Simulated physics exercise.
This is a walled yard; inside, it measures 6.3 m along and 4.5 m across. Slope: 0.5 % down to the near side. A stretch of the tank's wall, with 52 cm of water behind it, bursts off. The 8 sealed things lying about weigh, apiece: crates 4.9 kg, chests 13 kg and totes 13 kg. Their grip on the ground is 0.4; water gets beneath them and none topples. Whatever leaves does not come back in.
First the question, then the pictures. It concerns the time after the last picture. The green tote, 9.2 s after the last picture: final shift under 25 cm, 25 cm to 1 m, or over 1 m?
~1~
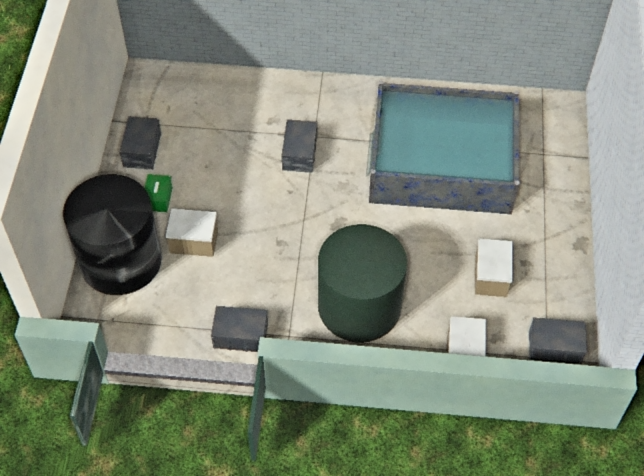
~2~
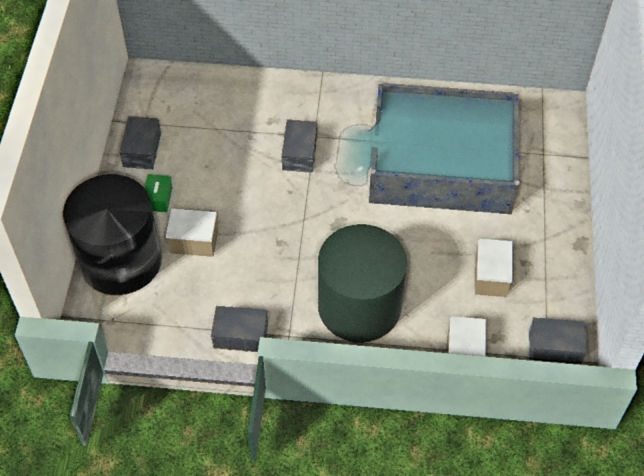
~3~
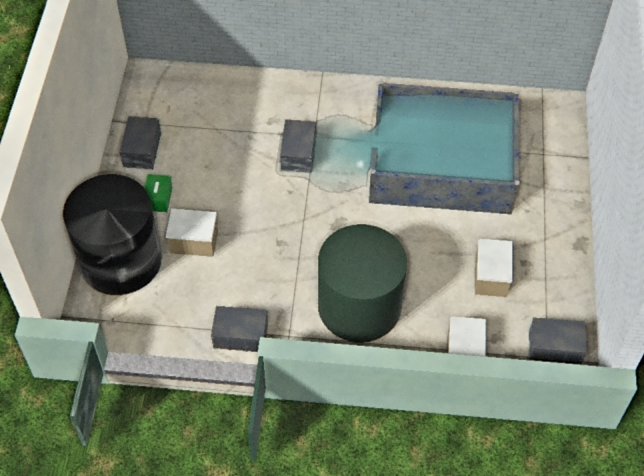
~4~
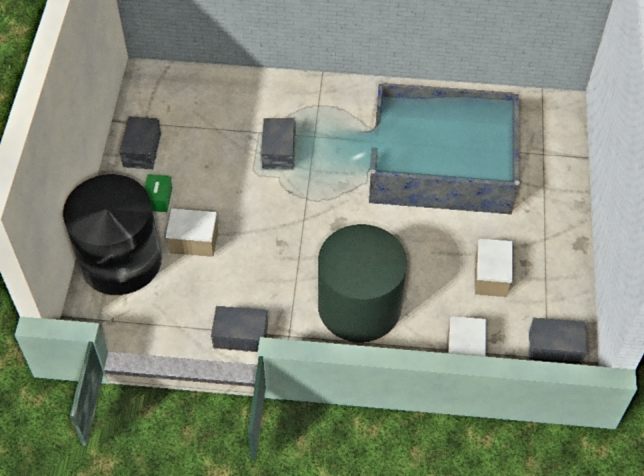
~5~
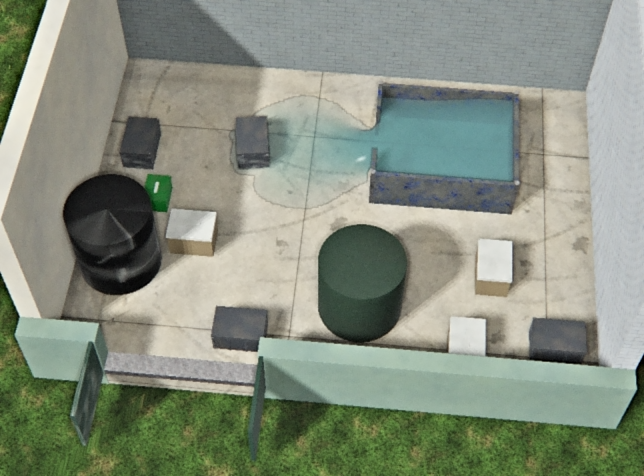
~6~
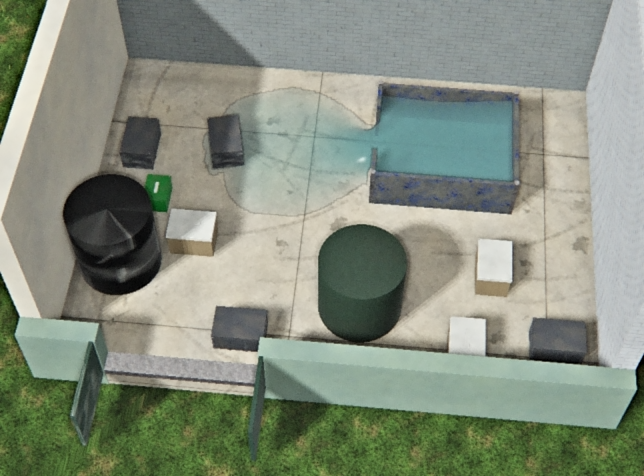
25 cm to 1 m.
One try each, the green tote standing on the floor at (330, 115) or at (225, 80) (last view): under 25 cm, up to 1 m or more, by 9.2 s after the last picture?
From the first spot it drifts partway, and from the second it goes a long way.
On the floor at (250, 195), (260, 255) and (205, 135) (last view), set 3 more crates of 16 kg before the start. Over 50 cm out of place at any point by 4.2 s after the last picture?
In the order listed: Across the line; behind the line; across the line.
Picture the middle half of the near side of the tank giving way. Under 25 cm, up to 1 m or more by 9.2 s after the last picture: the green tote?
So, for the green tote: It holds steady.
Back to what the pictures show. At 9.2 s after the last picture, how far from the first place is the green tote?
About 60 cm.
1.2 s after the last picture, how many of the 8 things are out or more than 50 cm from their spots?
1.
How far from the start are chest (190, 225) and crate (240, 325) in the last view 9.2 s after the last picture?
Lab note: Item 1 at 150 cm, item 2 gone out.
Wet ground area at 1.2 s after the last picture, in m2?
Somewhere around 13 m2, roughly.
Then, 1.2 s after the last picture the green tote is near (126, 187), 0.4 m from its start, aground; 0 of 8 are out; 2 afloat.
Then, 3.8 s after the last picture the green tote is near (106, 200), 0.6 m from its start, afloat; 0 of 8 are out; 3 afloat.
Then, 6.2 s after the last picture the green tote is near (104, 202), 0.7 m from its start, aground; 0 of 8 are out; 3 afloat.
Then, 9.2 s after the last picture the green tote is near (104, 202), 0.7 m from its start, aground; 2 of 8 are out; 1 afloat.
